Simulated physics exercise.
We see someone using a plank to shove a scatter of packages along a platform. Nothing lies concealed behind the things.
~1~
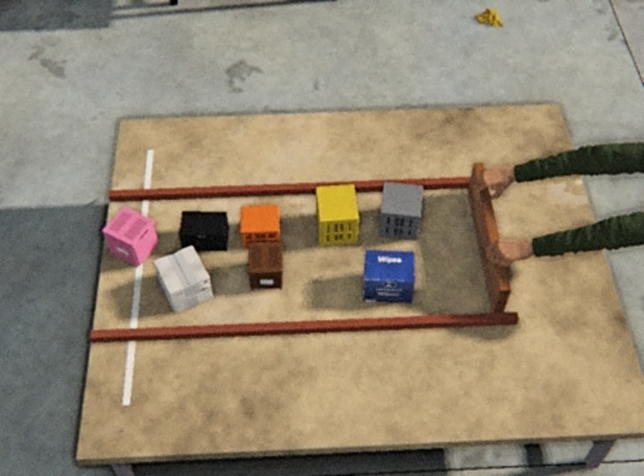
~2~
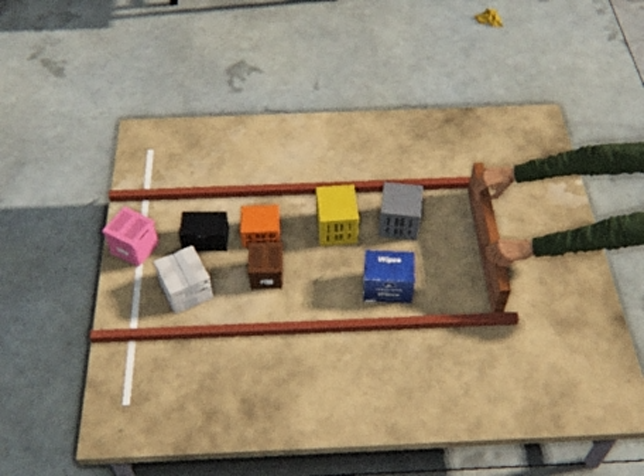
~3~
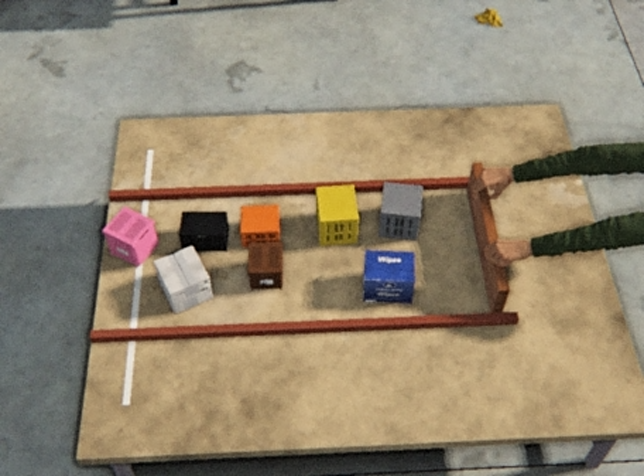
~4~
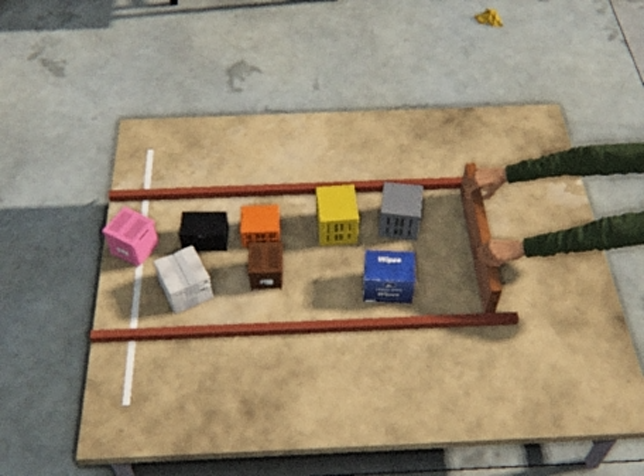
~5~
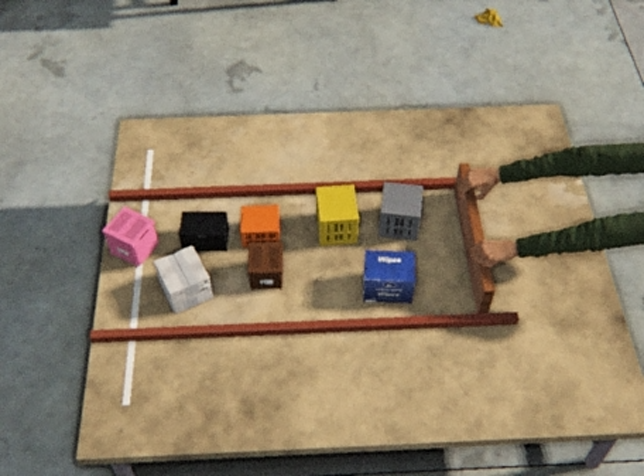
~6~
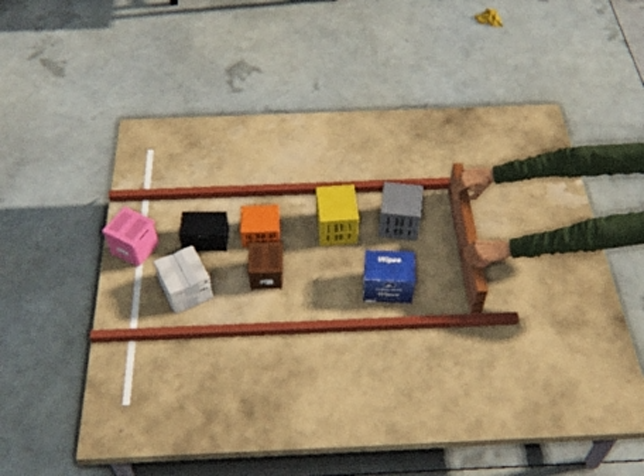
Two hands in dark green sleeves, reaching in from the right, slide a reddish-brown plank slightly leftward between two rails on a tan platform, seen from above by a still camera on a grey concrete floor. Pink, white, black, orange and brown packages sit toward the left near a white line, with yellow, grey and blue ones nearer the plank. The plank shifts a short way while every package stays put.
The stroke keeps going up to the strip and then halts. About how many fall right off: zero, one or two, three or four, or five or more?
Five or above go over.
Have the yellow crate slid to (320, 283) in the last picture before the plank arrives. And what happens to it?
It goes off the edge.
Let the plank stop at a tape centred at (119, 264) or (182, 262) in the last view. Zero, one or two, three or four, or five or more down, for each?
Count per tape, in the order given: Five or over, then three to four.
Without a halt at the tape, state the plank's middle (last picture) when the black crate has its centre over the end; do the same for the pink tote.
For the black crate, about (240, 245); for the pink tote, about (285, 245).
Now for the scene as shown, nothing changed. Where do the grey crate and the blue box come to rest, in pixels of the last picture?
The grey crate stops around (120, 224); the blue box around (108, 292).
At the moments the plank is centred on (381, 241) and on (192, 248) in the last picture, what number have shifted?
At the first place 3, at the second 8.
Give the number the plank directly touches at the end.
At rest, 2 are in contact.
Early on, none off yet; pink tote at rest near (132, 238); white box at rest near (184, 280); black crate travelled a little near (193, 233).
Finally, the number that fall off is five or more; lost, yellow crate, brown tote, orange crate, black crate, white box and pink tote.
